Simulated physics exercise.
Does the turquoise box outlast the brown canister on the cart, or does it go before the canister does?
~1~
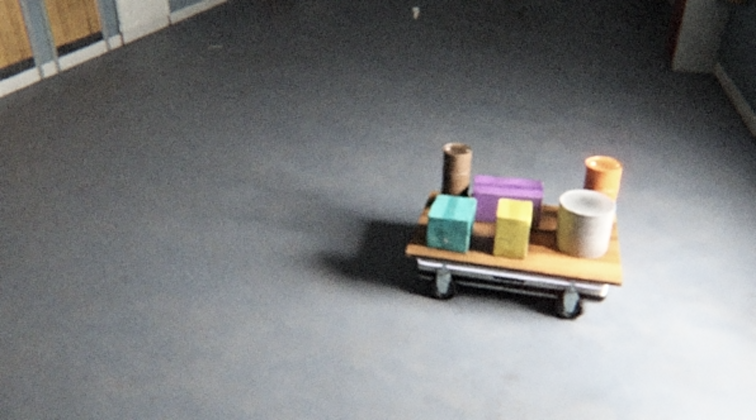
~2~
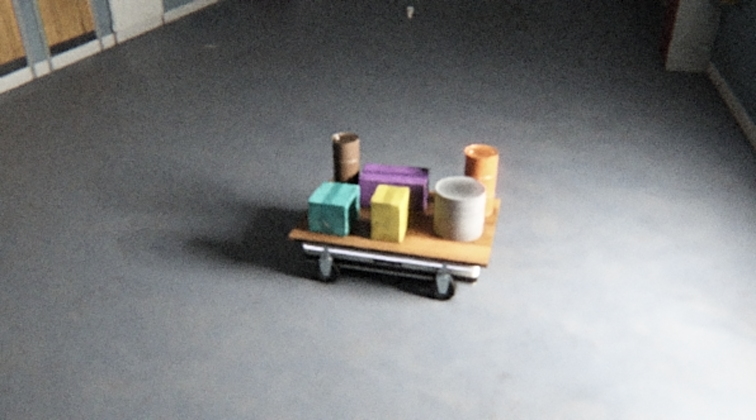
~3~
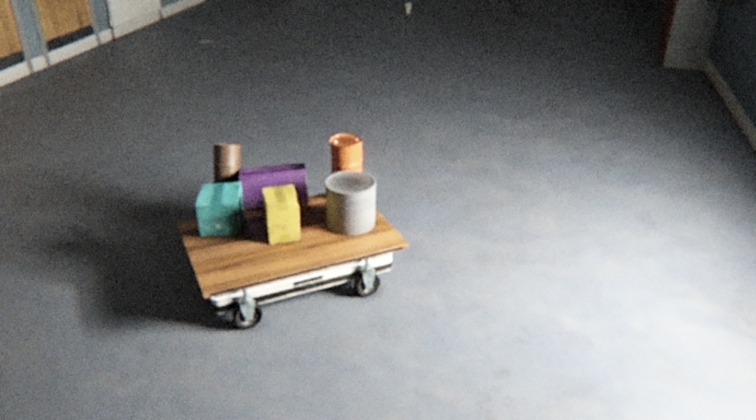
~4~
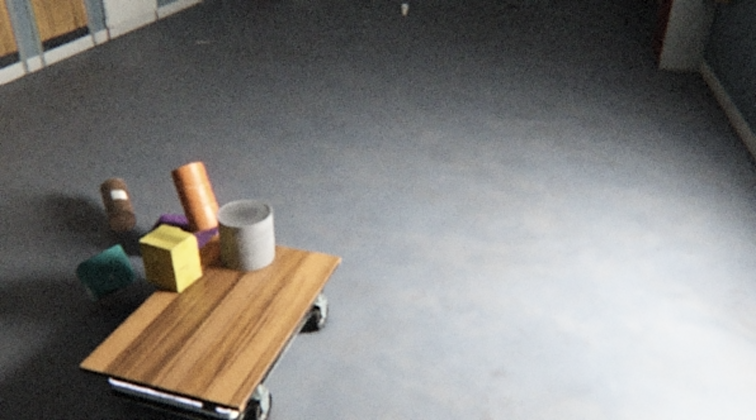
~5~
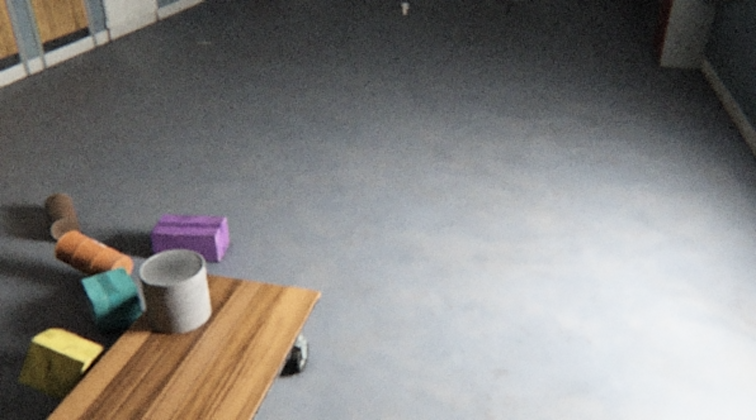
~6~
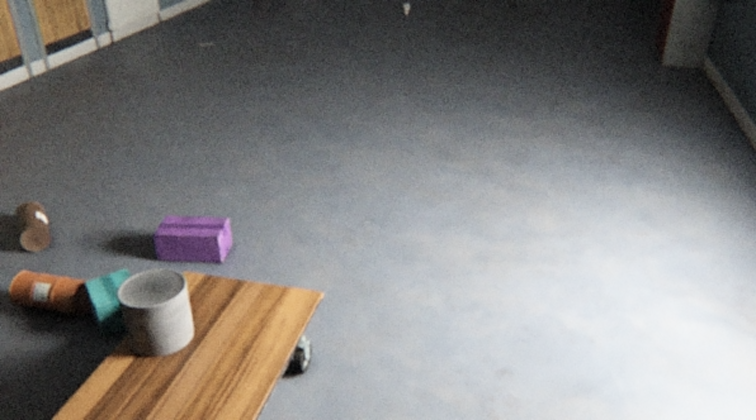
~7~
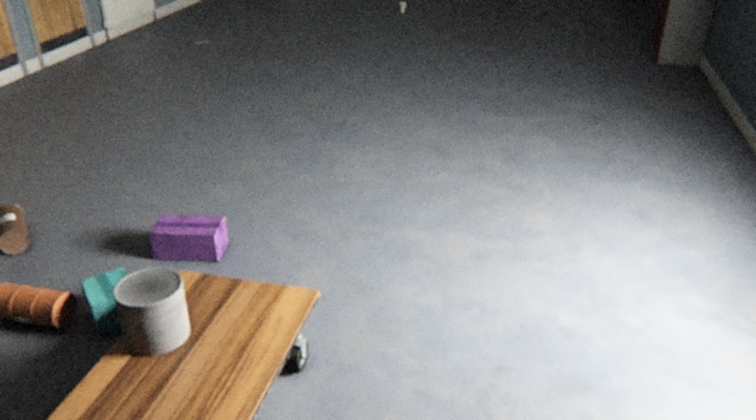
The turquoise box outlasts the canister. The brown canister is the first of the two to go, and the box follows it off the cart.
